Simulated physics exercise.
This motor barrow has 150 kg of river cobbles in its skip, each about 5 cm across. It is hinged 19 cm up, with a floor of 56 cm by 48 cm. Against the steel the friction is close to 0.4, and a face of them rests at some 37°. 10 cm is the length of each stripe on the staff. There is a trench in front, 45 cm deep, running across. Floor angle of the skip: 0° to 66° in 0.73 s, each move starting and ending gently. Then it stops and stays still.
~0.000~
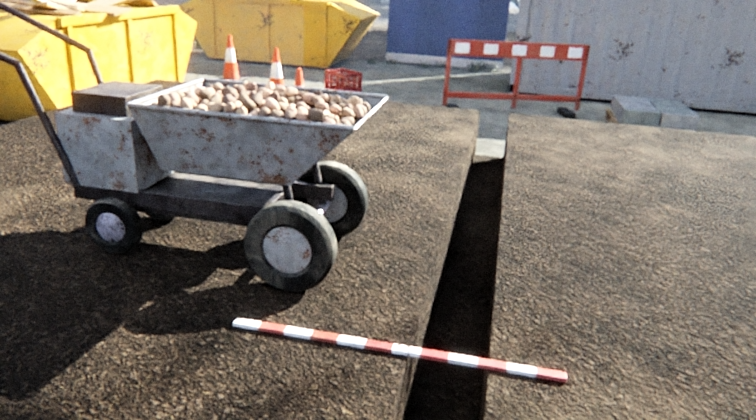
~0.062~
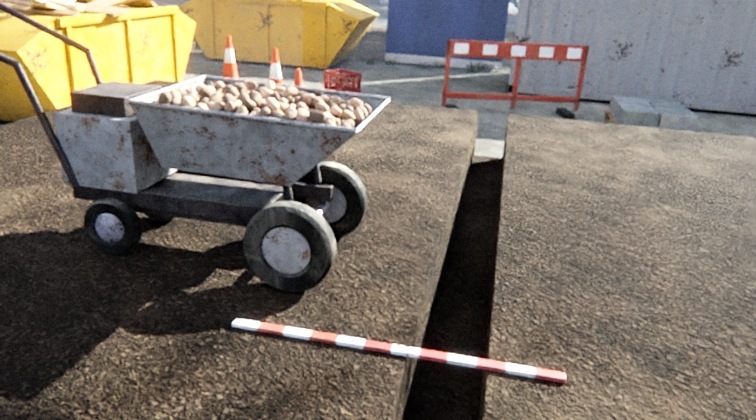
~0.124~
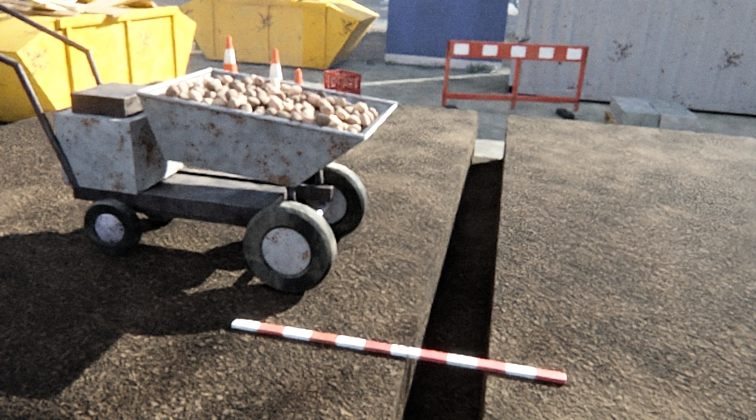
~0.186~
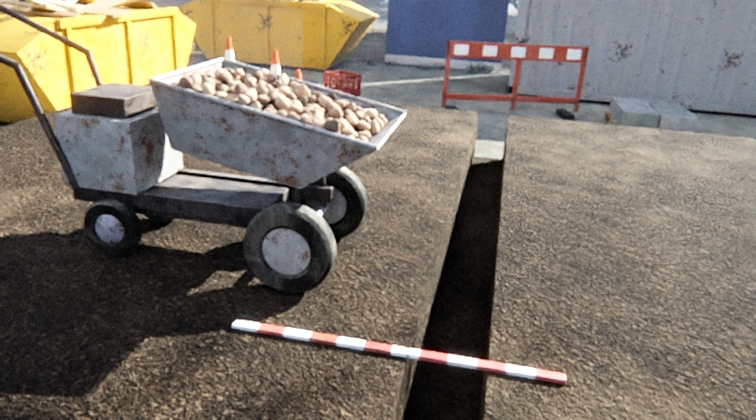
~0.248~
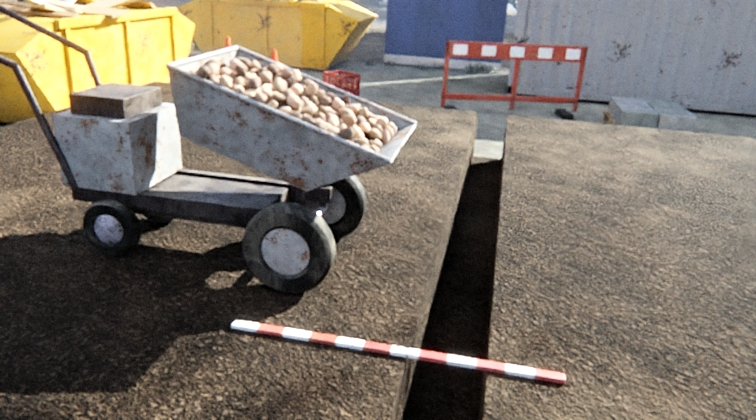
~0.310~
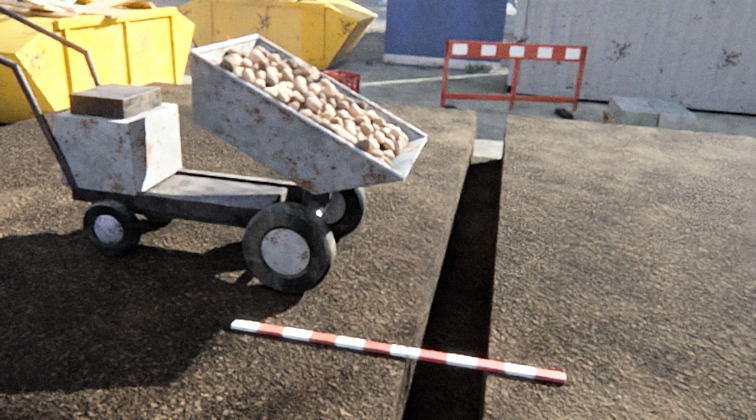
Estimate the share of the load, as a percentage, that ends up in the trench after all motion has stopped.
Roughly 62 per cent of the load ends up there.
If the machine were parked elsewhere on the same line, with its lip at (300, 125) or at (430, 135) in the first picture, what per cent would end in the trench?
The first gives about 85 percent and the second about 5 percent.
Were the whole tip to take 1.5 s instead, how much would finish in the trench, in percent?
Roughly 75 per cent would.
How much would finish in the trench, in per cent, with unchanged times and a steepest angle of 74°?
Around 70 per cent would finish in the trench.
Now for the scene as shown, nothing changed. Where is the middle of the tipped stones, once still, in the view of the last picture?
I'd point somewhere around (477, 343).
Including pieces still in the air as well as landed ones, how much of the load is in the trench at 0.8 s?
By that point it's something like 25 in a hundred.
After 0.6 s the floor is at 56°; 100 % in the skip; the foremost stones are at (437, 211).
After 0.8 s the floor is at 66°; 68 % in the skip, 26 % in the trench, 6 % past the trench; the foremost stones are at (519, 291).
After 1.2 s the floor is at 66°; 19 % in the skip, 43 % in the trench, 38 % past the trench; the foremost stones are at (699, 310).
After 3.1 s the floor is at 66°; 0 % in the skip, 62 % in the trench, 38 % past the trench; the foremost stones are past the picture's edge.
